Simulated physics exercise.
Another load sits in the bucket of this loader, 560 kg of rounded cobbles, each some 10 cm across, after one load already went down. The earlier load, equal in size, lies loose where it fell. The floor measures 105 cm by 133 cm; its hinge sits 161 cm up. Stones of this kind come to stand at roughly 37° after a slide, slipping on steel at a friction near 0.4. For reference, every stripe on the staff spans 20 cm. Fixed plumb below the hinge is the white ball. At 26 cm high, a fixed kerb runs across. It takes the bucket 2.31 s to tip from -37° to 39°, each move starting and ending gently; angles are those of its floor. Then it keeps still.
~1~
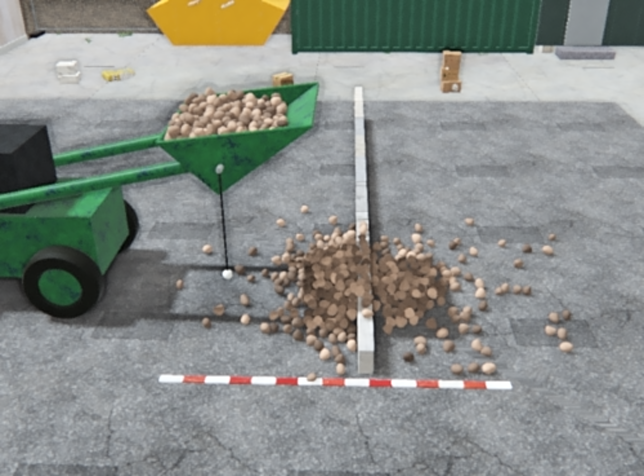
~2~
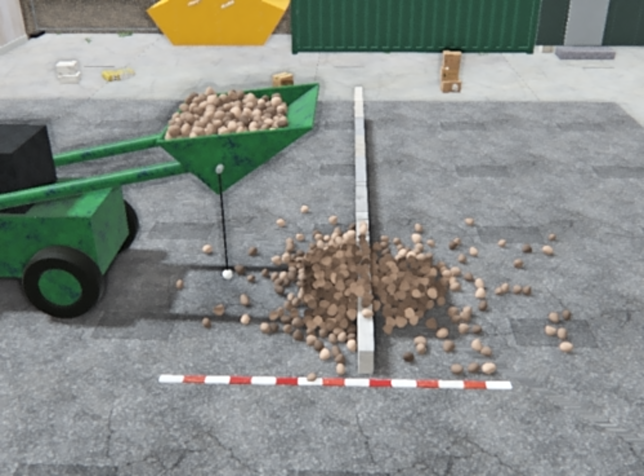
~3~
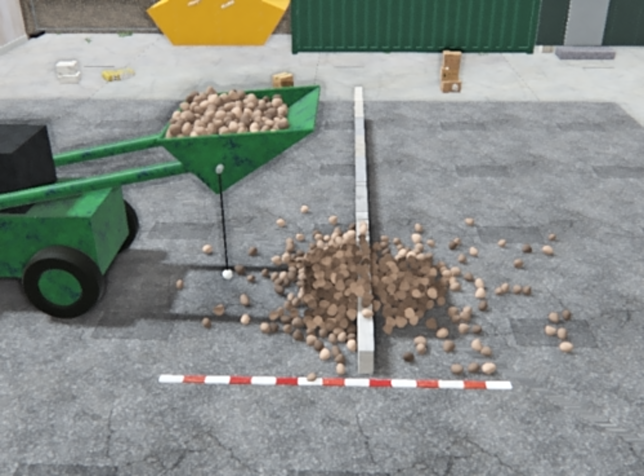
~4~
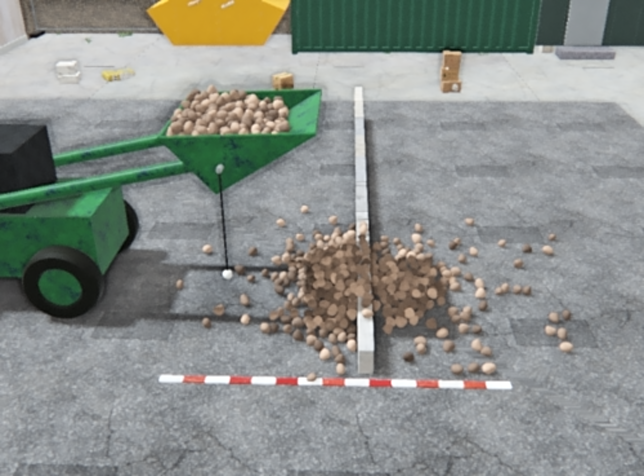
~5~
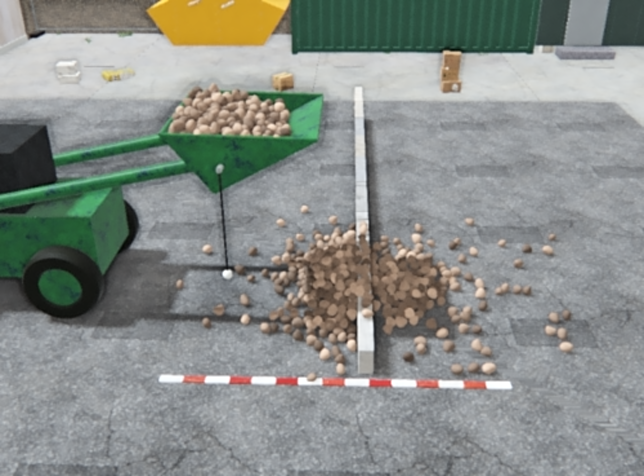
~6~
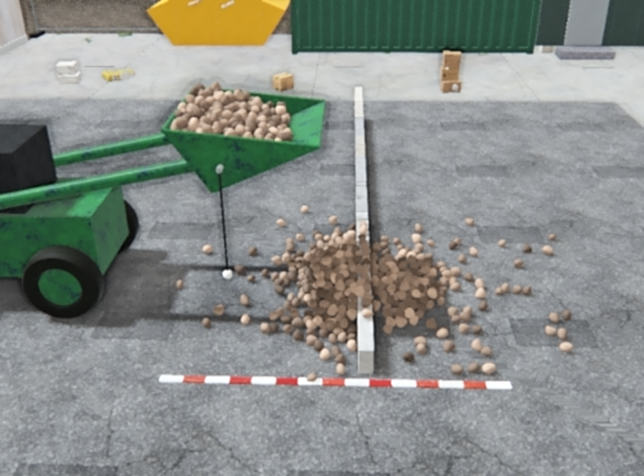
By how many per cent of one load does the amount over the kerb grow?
It grows by about 26 per cent of one load.
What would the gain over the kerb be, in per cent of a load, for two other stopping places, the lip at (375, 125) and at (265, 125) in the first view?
About 100 per cent from the first spot and 0 per cent from the second.
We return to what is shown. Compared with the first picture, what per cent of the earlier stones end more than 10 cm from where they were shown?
Close to 15 per cent.
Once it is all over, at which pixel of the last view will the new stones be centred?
Near (335, 271).
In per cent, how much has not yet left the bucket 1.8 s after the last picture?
It keeps some 20 percent of its load.
Then, 1.1 s after the last picture the floor is at 27°; in per cent of one load, 99 in the bucket, 66 on this side of the kerb, 36 over the kerb; the foremost stones are at (552, 293).
Then, 1.8 s after the last picture the floor is at 39°; in per cent of one load, 20 in the bucket, 138 on this side of the kerb, 42 over the kerb; the foremost stones are at (552, 293).
Then, 2.2 s after the last picture the floor is at 39°; in per cent of one load, 0 in the bucket, 146 on this side of the kerb, 54 over the kerb; the foremost stones are at (552, 293).
Then, 5.0 s after the last picture the floor is at 39°; in per cent of one load, 0 in the bucket, 139 on this side of the kerb, 62 over the kerb; the foremost stones are at (552, 293). Net gain over the kerb, 26.
